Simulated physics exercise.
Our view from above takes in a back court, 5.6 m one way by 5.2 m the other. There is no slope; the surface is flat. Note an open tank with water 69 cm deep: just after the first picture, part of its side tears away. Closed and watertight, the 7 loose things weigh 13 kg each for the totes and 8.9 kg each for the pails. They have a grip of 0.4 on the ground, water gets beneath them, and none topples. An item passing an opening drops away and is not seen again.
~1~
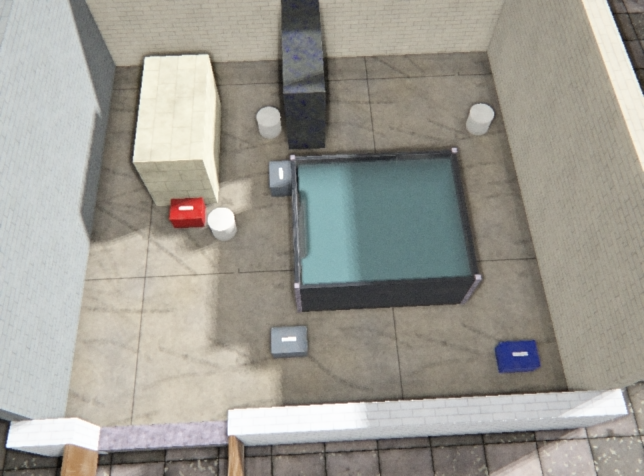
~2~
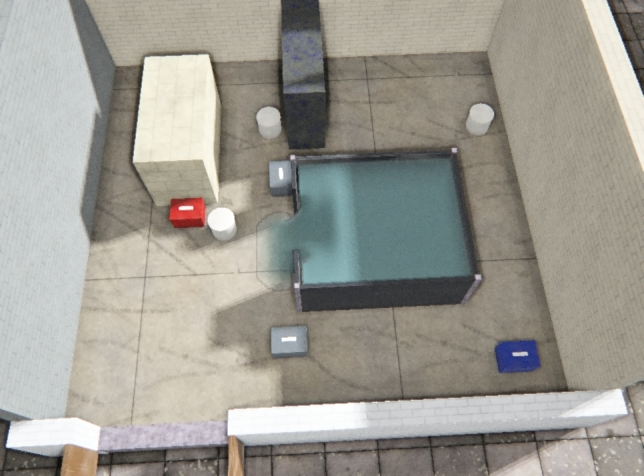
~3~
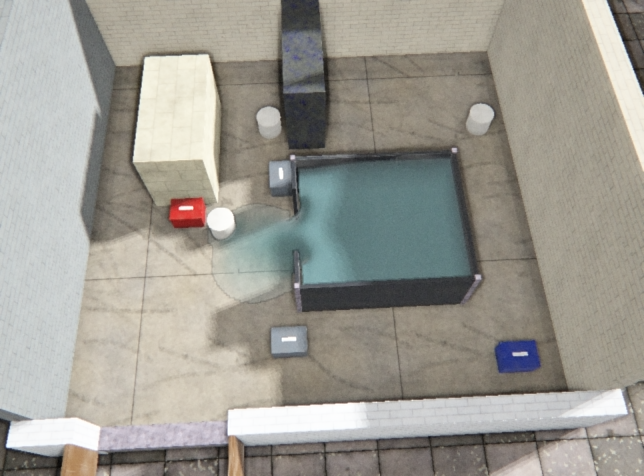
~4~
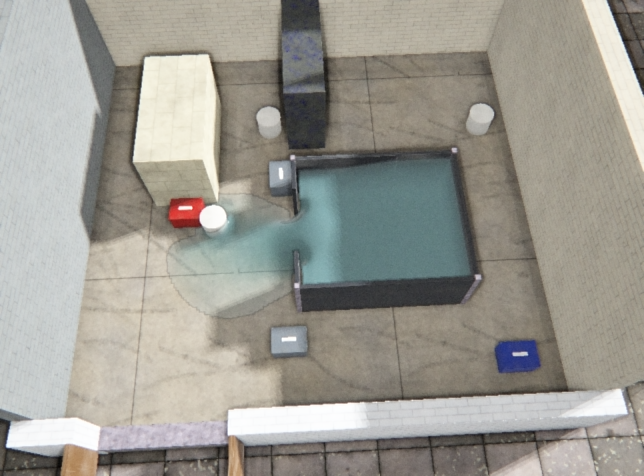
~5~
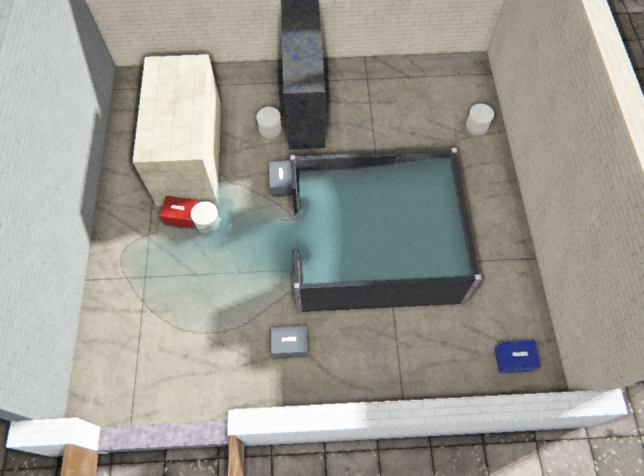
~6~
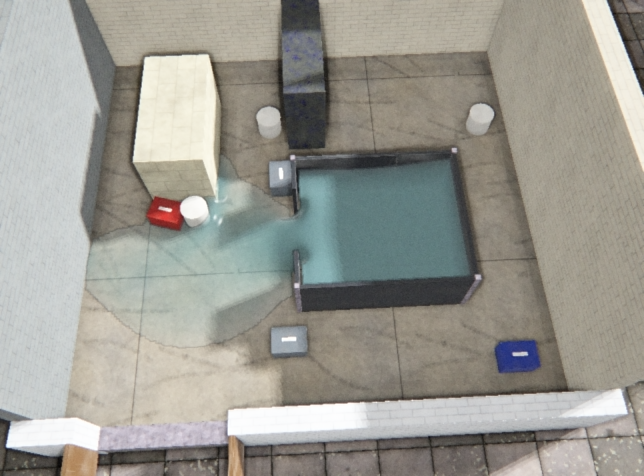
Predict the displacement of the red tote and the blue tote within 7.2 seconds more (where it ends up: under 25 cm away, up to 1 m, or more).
Observation: Red tote moves a great deal, blue tote scarcely moves.
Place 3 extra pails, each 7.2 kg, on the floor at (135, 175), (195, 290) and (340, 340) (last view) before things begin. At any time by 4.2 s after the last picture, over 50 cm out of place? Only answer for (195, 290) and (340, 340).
Beyond the mark, below the mark.
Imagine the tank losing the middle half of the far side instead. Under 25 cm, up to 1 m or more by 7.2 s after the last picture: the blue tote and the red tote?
Here's how it goes: The blue tote winds up well off, and the red tote scarcely moves.
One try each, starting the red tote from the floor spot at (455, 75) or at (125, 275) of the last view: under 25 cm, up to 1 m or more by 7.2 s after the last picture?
Order of tries: It keeps its spot; it is flushed away.
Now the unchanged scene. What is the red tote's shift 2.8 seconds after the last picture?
Around 250 centimetres.
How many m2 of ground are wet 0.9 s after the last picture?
12 m2.
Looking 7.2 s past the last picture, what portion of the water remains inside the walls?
I'd say some 74 percent hasn't gone yet.
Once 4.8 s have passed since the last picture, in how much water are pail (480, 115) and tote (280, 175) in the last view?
Some 0 cm at the first, some 5 cm at the second.
Then, 0.9 s after the last picture the red tote is near (95, 216), 1.1 m from its start, afloat; the blue tote is near (520, 354), 0.0 m from its start, aground; 0 of 7 are out; 1 afloat.
Then, 2.8 s after the last picture the red tote is near (132, 67), 2.5 m from its start, afloat; the blue tote is near (520, 354), 0.0 m from its start, aground; 0 of 7 are out; 2 afloat.
Then, 4.8 s after the last picture the red tote is near (236, 65), 2.4 m from its start, afloat; the blue tote is near (520, 354), 0.0 m from its start, aground; 0 of 7 are out; 2 afloat.
Then, 7.2 s after the last picture the red tote is near (236, 115), 1.6 m from its start, aground; the blue tote is near (520, 354), 0.0 m from its start, aground; 0 of 7 are out; 0 afloat.
